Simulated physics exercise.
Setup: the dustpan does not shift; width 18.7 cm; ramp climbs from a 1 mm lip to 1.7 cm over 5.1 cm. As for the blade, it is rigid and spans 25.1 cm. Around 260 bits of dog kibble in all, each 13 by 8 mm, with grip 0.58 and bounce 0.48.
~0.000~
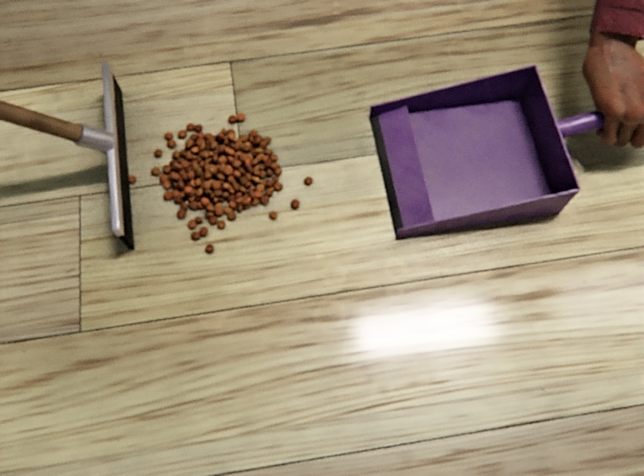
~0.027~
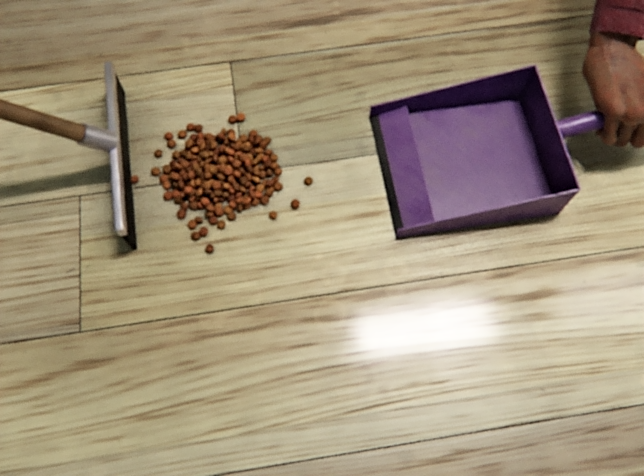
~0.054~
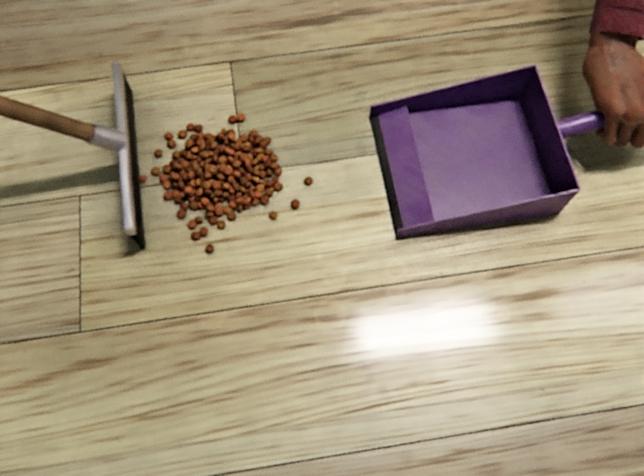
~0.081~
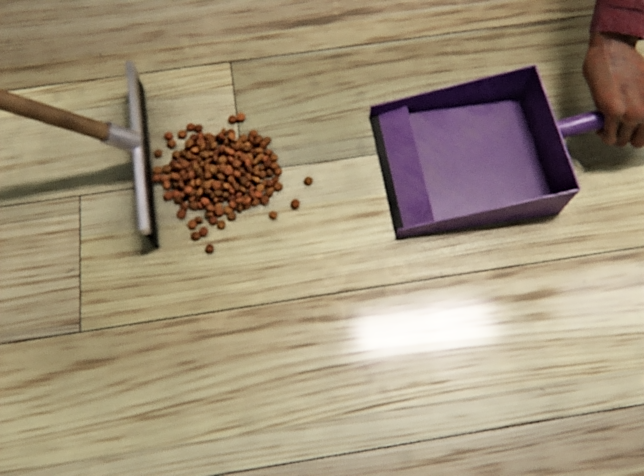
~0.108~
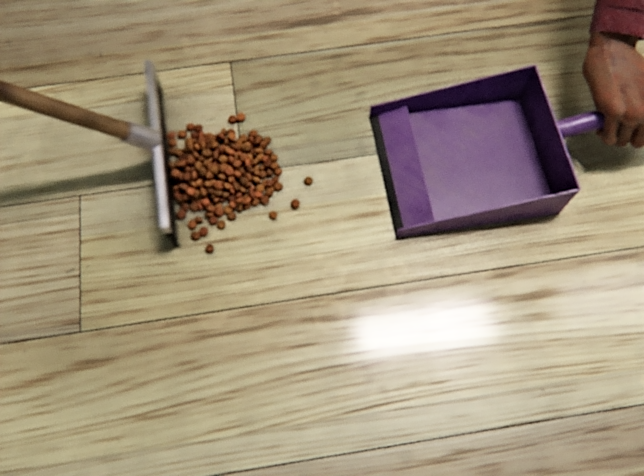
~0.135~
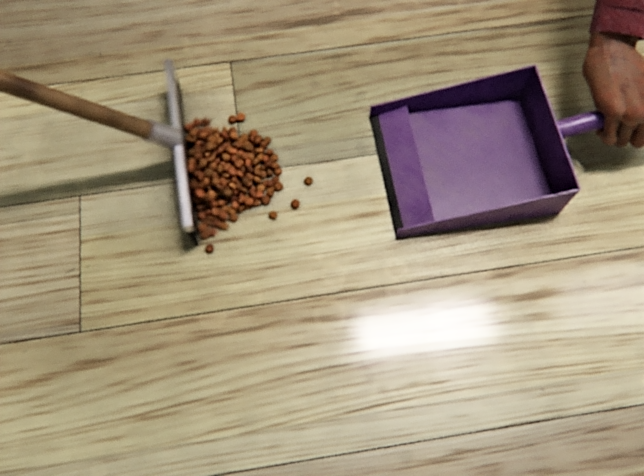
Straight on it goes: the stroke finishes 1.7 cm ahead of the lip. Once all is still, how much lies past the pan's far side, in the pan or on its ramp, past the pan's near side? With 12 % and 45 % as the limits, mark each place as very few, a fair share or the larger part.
My call: Far side: A fair share; pan: The larger part; near side: Very few.
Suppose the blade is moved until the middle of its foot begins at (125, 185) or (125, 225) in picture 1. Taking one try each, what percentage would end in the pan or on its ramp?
55 and 50 per cent, roughly.
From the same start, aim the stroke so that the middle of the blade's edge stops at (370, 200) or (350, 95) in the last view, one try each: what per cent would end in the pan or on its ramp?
I'd expect around 50 percent, then around 30 percent.
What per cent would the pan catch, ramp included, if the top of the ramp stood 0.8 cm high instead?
With that ramp, near 60 per cent.
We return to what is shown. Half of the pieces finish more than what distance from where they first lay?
It comes to some 26 cm.
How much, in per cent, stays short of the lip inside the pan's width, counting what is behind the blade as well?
Some 20 per cent of them end up there.
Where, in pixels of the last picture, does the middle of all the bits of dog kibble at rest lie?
Est. centre at rest: (397, 158) px.
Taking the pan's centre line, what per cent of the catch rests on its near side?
Close to 50 %.
After 0.27 s, middle of the blade 13 cm from the lip; 0 % over the lip, far side 15 %, near side 0 %.
After 0.35 s, middle of the blade 5 cm from the lip; 5 % over the lip, far side 15 %, near side 5 %.
After 0.58 s, middle of the blade 2 cm from the lip; 55 % over the lip, far side 15 %, near side 5 %.
At rest (1.1 s), far side 15 %, pan 55 %, near side 5 %, in front of the lip or behind the blade 20 %.
